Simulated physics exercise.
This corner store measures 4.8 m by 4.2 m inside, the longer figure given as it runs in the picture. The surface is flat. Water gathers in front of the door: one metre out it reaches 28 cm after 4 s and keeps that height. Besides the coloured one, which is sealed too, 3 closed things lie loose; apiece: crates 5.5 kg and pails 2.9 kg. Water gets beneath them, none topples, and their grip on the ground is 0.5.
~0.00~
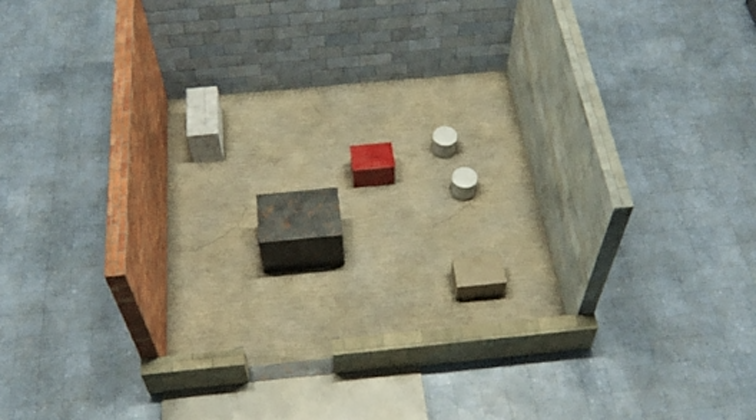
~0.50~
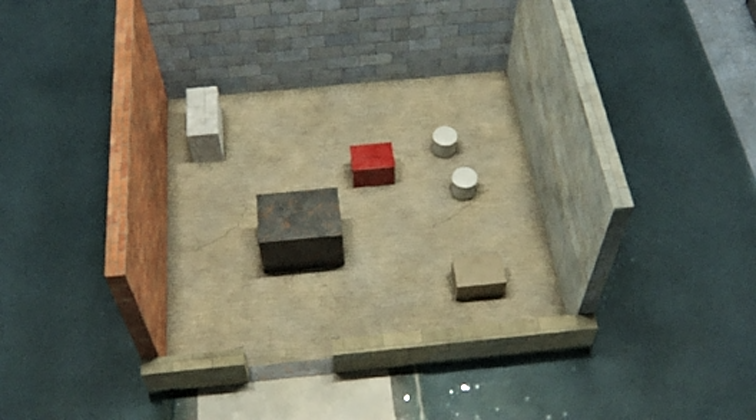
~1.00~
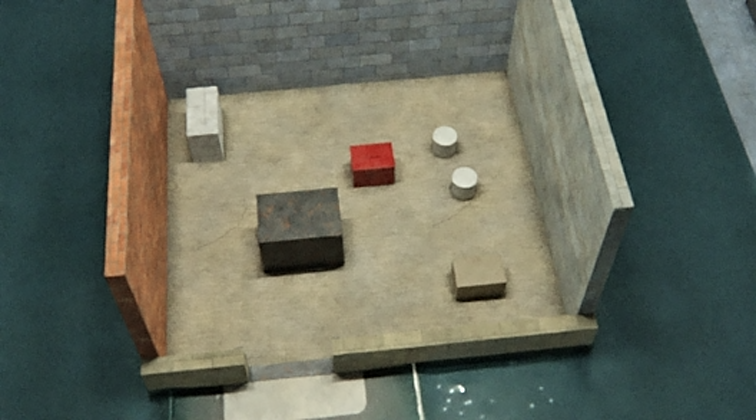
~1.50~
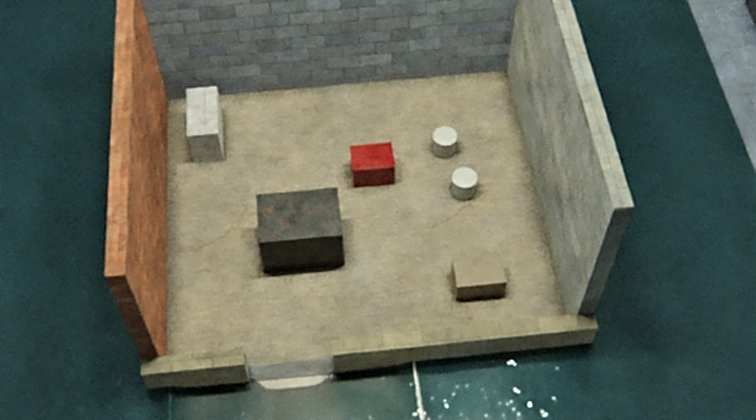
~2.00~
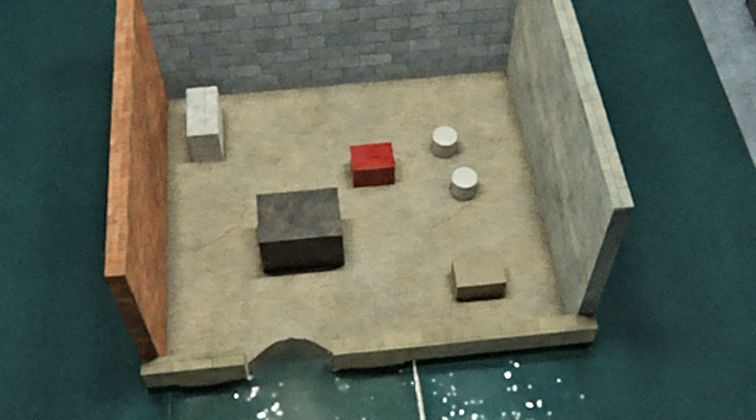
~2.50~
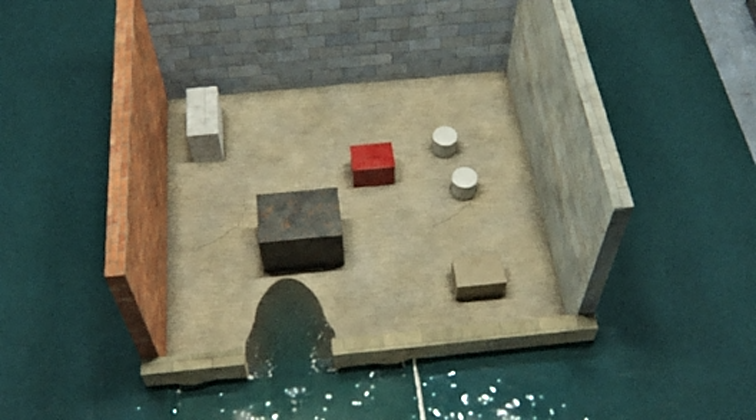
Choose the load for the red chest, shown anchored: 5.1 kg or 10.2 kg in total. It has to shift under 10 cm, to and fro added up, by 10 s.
I expect that only the higher weight holds it.
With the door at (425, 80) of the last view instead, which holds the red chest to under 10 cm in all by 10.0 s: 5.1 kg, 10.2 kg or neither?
Then neither weight holds it.
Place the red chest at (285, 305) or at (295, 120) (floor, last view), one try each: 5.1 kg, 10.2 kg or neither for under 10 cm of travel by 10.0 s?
In turn: Neither holds; neither is enough.
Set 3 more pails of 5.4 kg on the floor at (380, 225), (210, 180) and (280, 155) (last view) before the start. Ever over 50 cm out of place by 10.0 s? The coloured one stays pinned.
In turn: Under, past it, under.
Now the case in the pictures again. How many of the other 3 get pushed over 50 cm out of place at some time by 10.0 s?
That makes 2.
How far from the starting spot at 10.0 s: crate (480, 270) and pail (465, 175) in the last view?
In turn: 80 cm, 150 cm.
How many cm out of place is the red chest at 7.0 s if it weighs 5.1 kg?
About 0 cm.
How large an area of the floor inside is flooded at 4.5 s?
About 7.0 m2.
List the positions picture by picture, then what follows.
The red chest at (372, 156) rests on the ground; 0.0 m2 under water; 0 of 4 have shifted, in the first frame.
The red chest at (372, 156), on the bottom; 0.0 m2 under water; 0 of 4 have shifted, in the second frame.
The red chest at (372, 156) rests on the ground; water covers 0.0 m2; 0 of 4 have shifted, in the third frame.
The red chest at (372, 156) rests on the ground; 0.0 m2 under water; 0 of 4 have shifted, in the fourth frame.
The red chest at (372, 156), on the bottom; water covers 0.2 m2; 0 of 4 have shifted, in the fifth frame.
The red chest at (372, 156), on the bottom; 0.8 m2 under water; 0 of 4 have shifted, in the sixth frame.
After 3.5 s the red chest would be 0 cm from its start with 5.1 kg and 0 cm from its start with 10.2 kg; 0 cm of water round it then.
After 4.5 s the red chest would be 0 cm from its start with 5.1 kg and 0 cm from its start with 10.2 kg; 0 cm of water round it then.
After 7.0 s the red chest would be 0 cm from its start with 5.1 kg and 0 cm from its start with 10.2 kg; 1 cm of water round it then.
After 10.0 s the red chest would be 31 cm from its start with 5.1 kg and 0 cm from its start with 10.2 kg; 3 cm of water round it then.
